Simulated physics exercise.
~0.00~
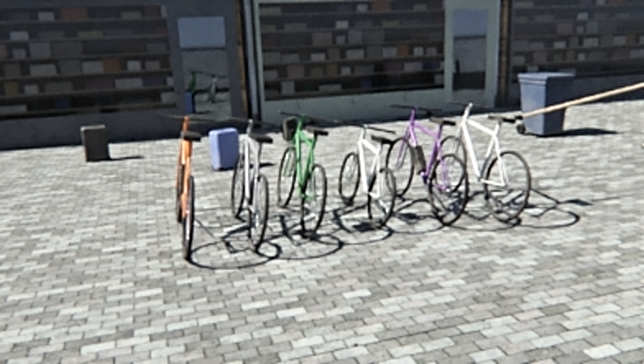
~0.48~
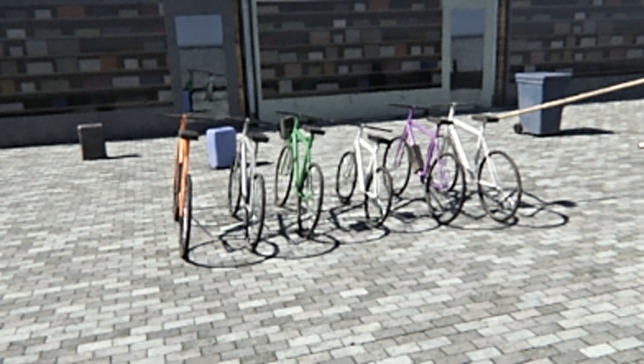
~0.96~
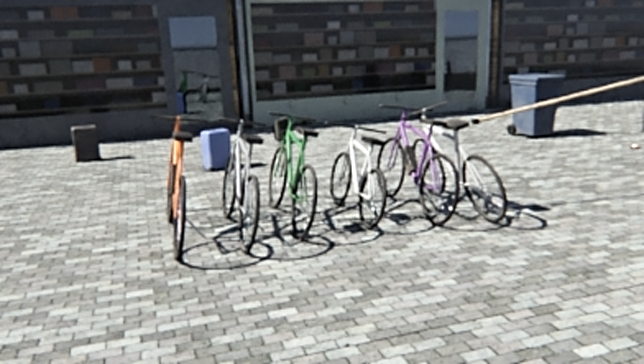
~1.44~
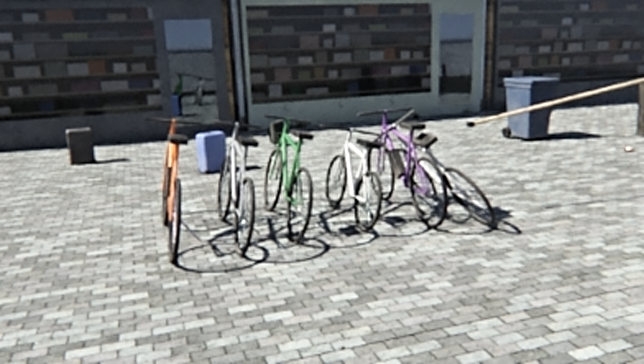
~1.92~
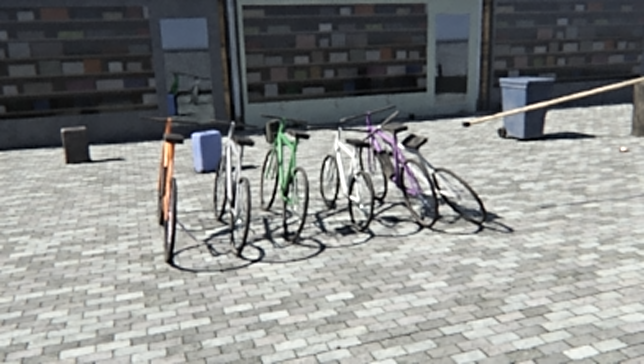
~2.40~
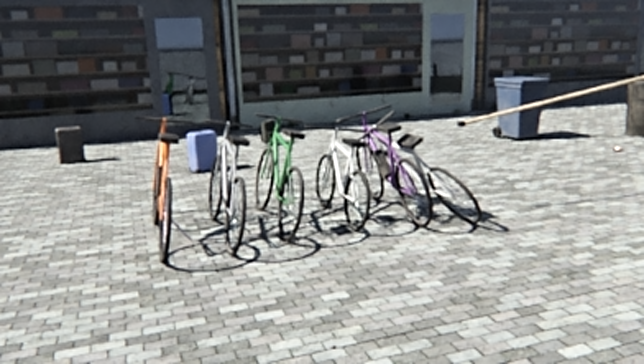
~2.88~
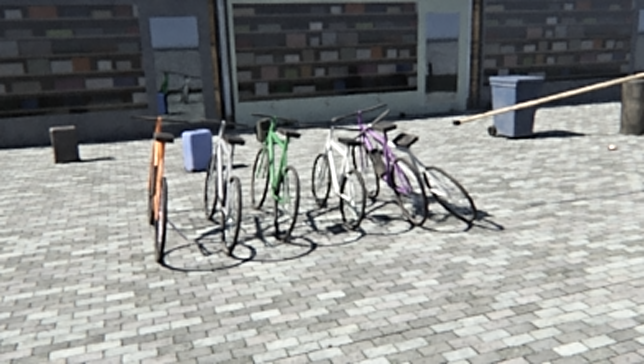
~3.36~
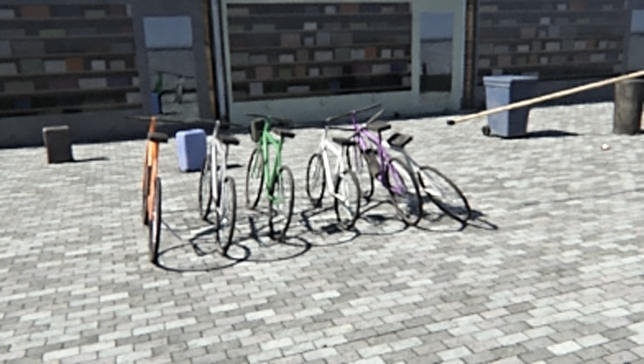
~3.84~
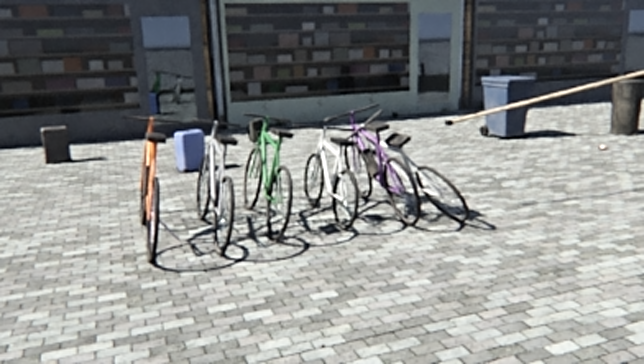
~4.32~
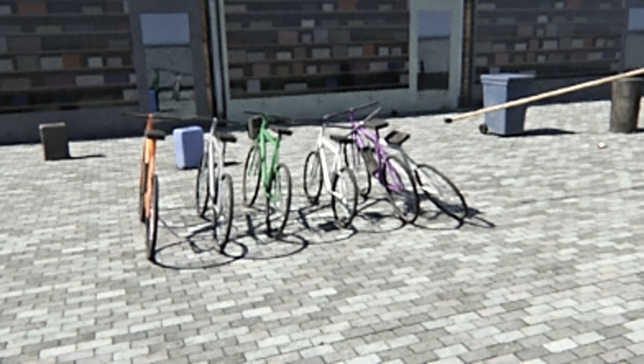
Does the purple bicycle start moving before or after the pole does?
The purple bicycle starts moving after the pole. The pole is already pushing at the white bicycle on the right end while the purple one still stands in place, and the purple one tilts only later.
We see a row of parked bicycles on sunlit paving as a long pole pushes the white one at the right end. It tips left into the purple bicycle, which tilts over and stays leaning, while the green and orange bicycles and both other white ones remain standing.
